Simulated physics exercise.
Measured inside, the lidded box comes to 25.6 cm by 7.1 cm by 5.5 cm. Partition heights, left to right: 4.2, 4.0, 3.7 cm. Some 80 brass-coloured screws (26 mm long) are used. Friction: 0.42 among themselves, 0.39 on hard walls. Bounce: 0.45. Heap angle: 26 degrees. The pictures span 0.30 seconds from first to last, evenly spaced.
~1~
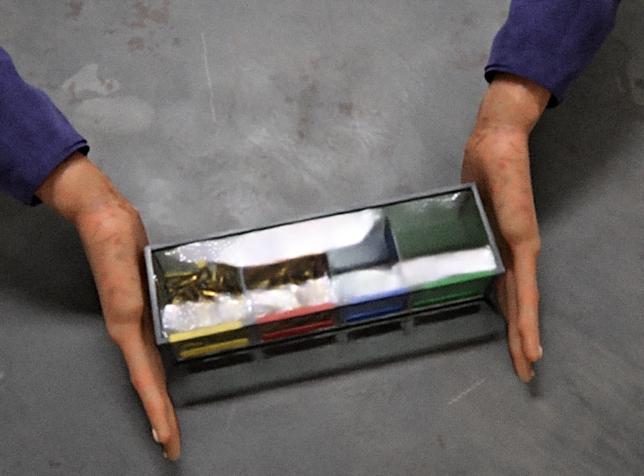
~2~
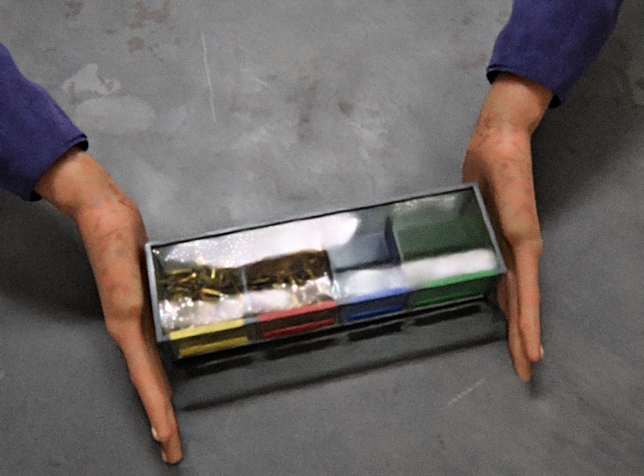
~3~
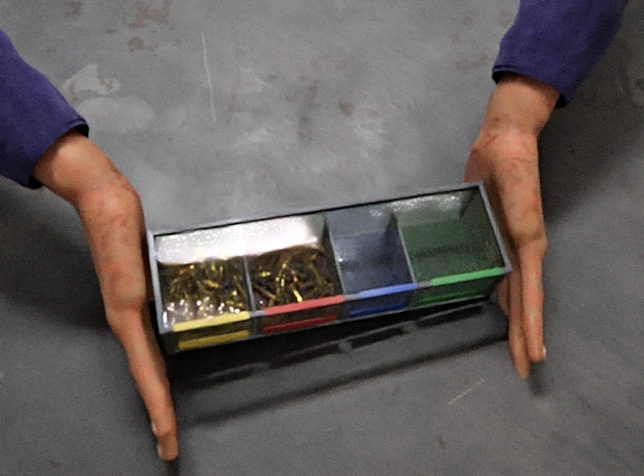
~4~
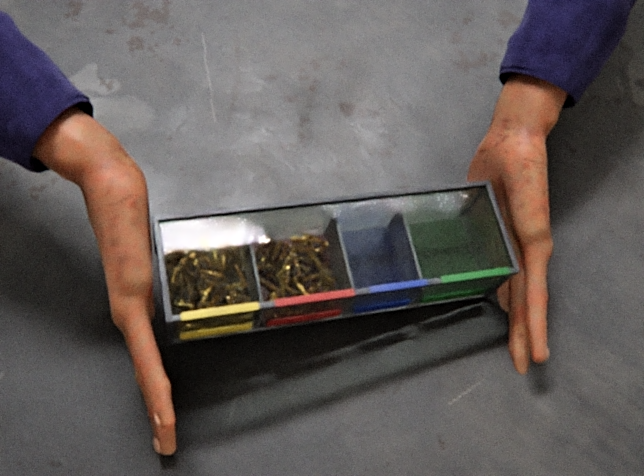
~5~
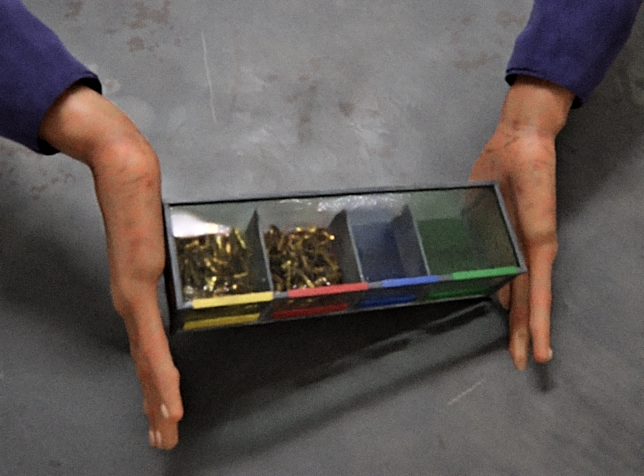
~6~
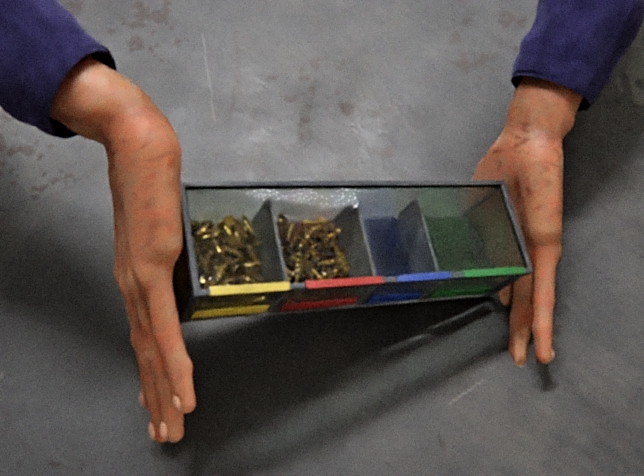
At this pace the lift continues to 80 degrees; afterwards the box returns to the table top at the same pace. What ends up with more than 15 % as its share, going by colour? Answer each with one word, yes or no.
Red compartment: Yes. Blue compartment: No. Green compartment: No. Yellow compartment: Yes.
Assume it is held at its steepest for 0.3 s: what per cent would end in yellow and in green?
In that case yellow 50; green 5.
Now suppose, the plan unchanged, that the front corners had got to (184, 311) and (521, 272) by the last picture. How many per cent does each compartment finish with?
Red 45, blue 5, green 5, yellow 50.
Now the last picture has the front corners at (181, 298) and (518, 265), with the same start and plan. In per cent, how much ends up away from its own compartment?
In that case some 15 per cent.
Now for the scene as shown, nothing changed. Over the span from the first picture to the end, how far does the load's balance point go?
About 2.0 cm.
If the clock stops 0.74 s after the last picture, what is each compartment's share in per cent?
Red = 45, blue = 0, green = 0, yellow = 55 (per cent).
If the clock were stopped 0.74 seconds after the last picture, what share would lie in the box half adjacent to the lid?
Roughly 40 percent of the pieces.
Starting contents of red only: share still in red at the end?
Close to 90 in a hundred.
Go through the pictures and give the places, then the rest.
In the first picture, box tilt 0 degrees, front corners at (162, 339) and (498, 269); red 45 %, yellow 55 %.
In the second picture, box tilt 1 degrees, front corners at (163, 337) and (500, 269).
In the third picture, box tilt 6 degrees, front corners at (165, 328) and (506, 269), lowest corner right front.
In the fourth picture, box tilt 11 degrees, front corners at (172, 317) and (513, 269), lowest corner right front.
In the fifth picture, box tilt 17 degrees, front corners at (183, 304) and (520, 269), lowest corner right front.
In the sixth picture, box tilt 22 degrees, front corners at (199, 291) and (527, 269), lowest corner right front; red 45 %, yellow 55 %.
Then, 0.74 s after the last picture, tilt 78 degrees; red 45 %, yellow 55 %.
Then, 1.24 s after the last picture, tilt 33 degrees; red 45 %, blue 5 %, yellow 50 %.
Then, 1.80 s after the last picture, tilt 0 degrees; red 45 %, blue 5 %, yellow 50 %.
In the end, red 45 %, blue 5 %, green 0 %, yellow 50 %.
